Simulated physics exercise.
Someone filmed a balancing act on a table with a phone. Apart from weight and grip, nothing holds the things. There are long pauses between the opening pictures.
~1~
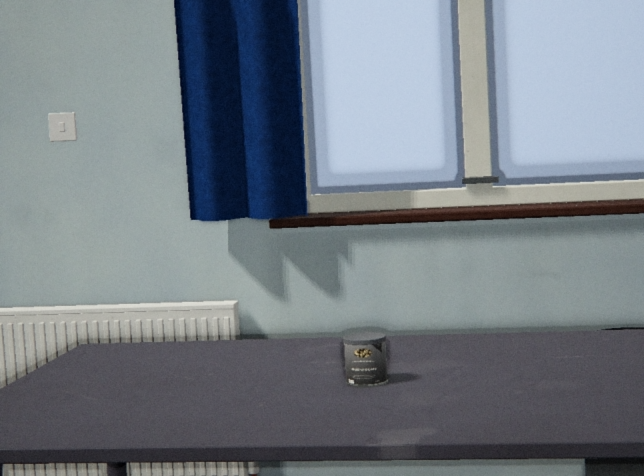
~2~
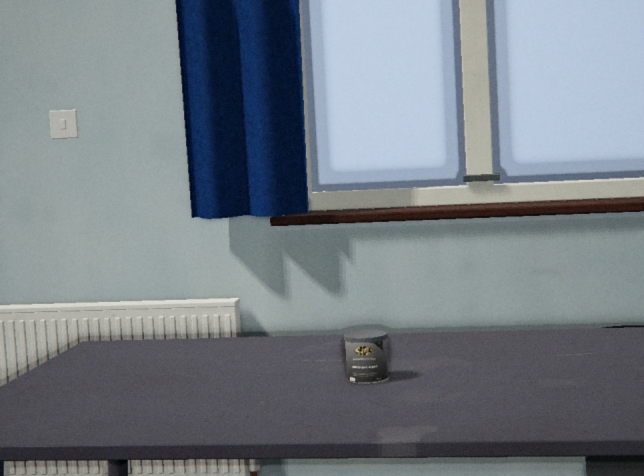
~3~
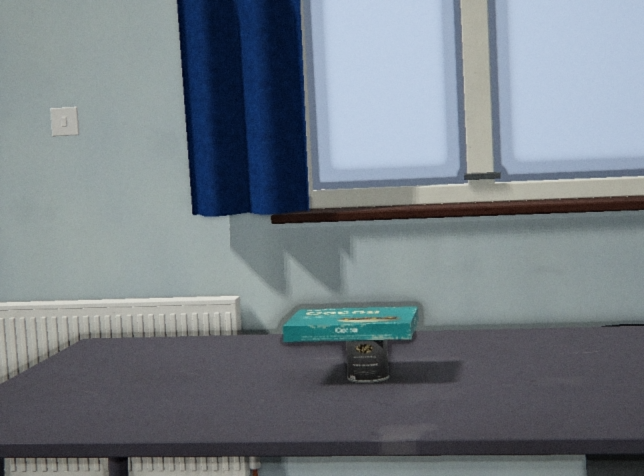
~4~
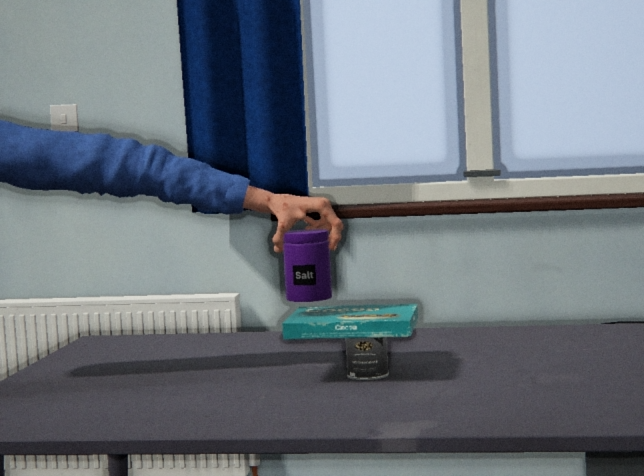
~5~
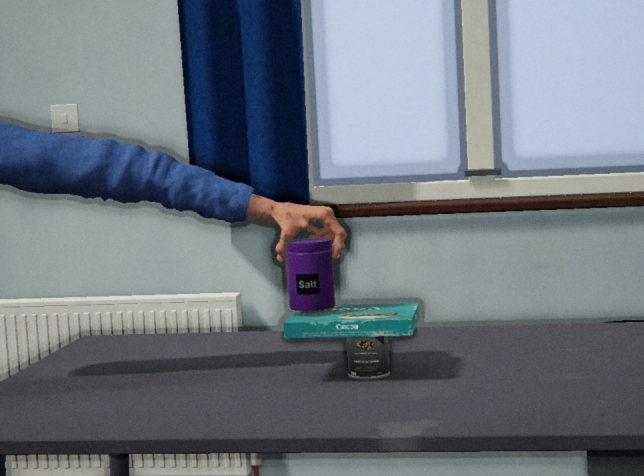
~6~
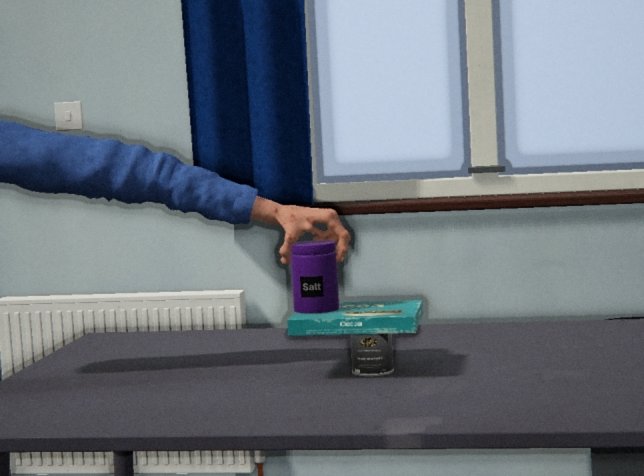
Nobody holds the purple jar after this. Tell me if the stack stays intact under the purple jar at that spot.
The stack is left disturbed.
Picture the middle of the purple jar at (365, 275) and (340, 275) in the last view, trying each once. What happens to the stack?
In the first try it remains standing, then in the second try it breaks down.
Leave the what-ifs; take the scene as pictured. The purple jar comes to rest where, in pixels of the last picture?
Roughly pixel (231, 353) in the last picture.
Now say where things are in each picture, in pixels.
In the first frame, the last thing is not in view yet.
In the second frame, the last thing is not in view yet.
In the third frame, the last thing is not in view yet; turquoise packet (353, 323).
In the fourth frame, still above its spot; purple jar (308, 265); turquoise packet (352, 321).
In the fifth frame, still above its spot; purple jar (311, 274); turquoise packet (354, 320).
In the sixth frame, in place under the hand; purple jar (315, 277); turquoise packet (357, 317).
Then, 0.30 s after the last picture, purple jar now fallen; turquoise packet tipped 50° from how it was.
Then, 0.50 s after the last picture, turquoise packet tipped 70° from how it was.
At rest, fallen, turquoise packet and purple jar; grey tin in place. Seen from the same camera at the end, purple jar near (231, 353). The stack comes apart.
